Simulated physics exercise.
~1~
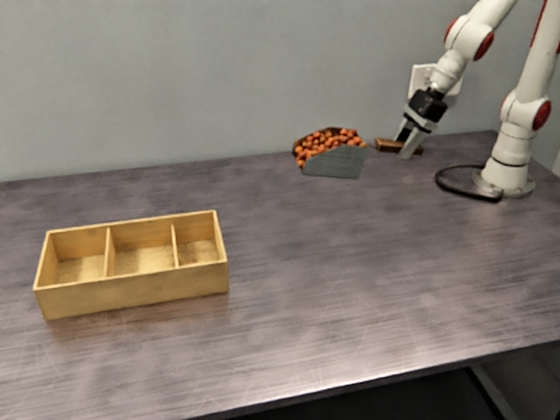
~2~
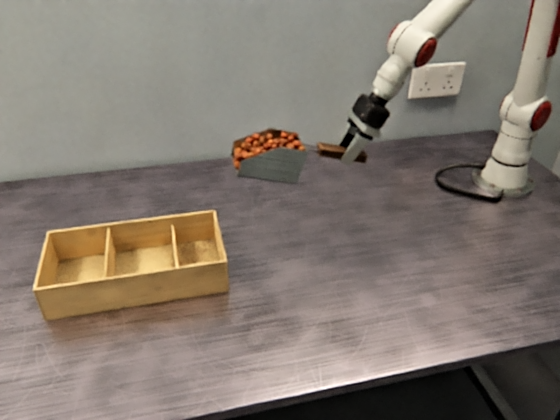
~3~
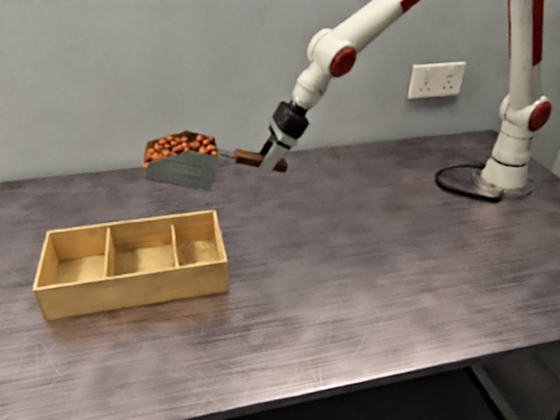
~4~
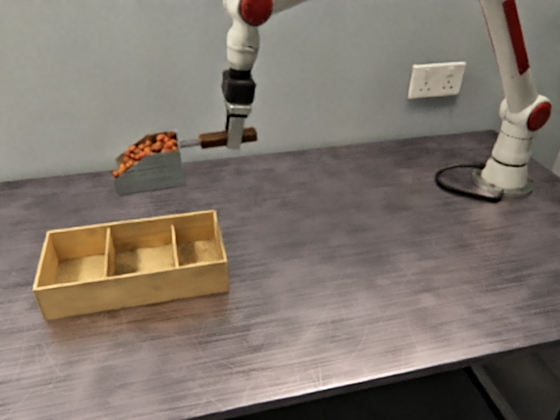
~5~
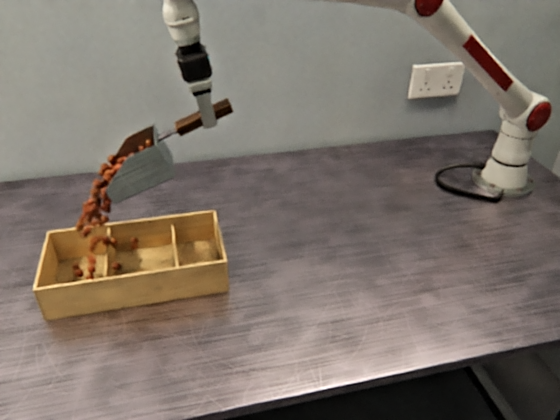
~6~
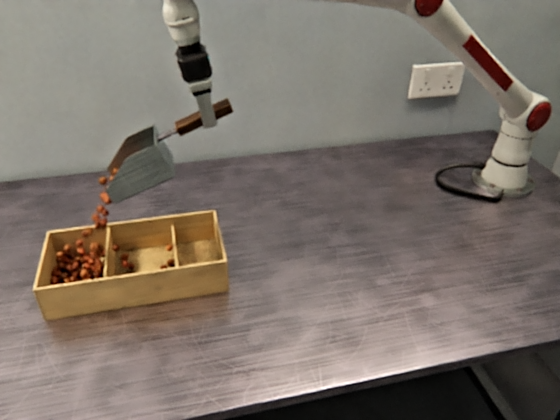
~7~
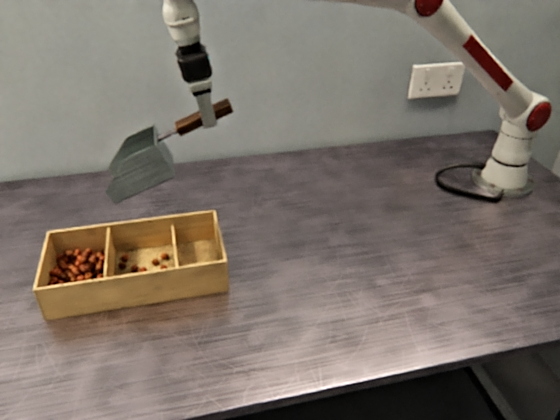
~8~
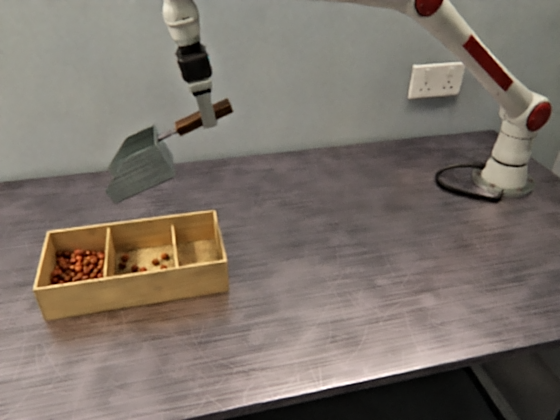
At the start, a white and red robot arm holds a grey scoop heaped with reddish-brown nuts over a dark table, to the right of a wooden box with three compartments. The arm carries the scoop left until it hovers above the box. It then raises the handle and tips the scoop's open end down to the left. The nuts pour out in a stream, mostly into the left compartment, while a few scatter into the middle one. The scoop empties and stays tilted, with a pile resting in the left compartment and the right one looking empty.
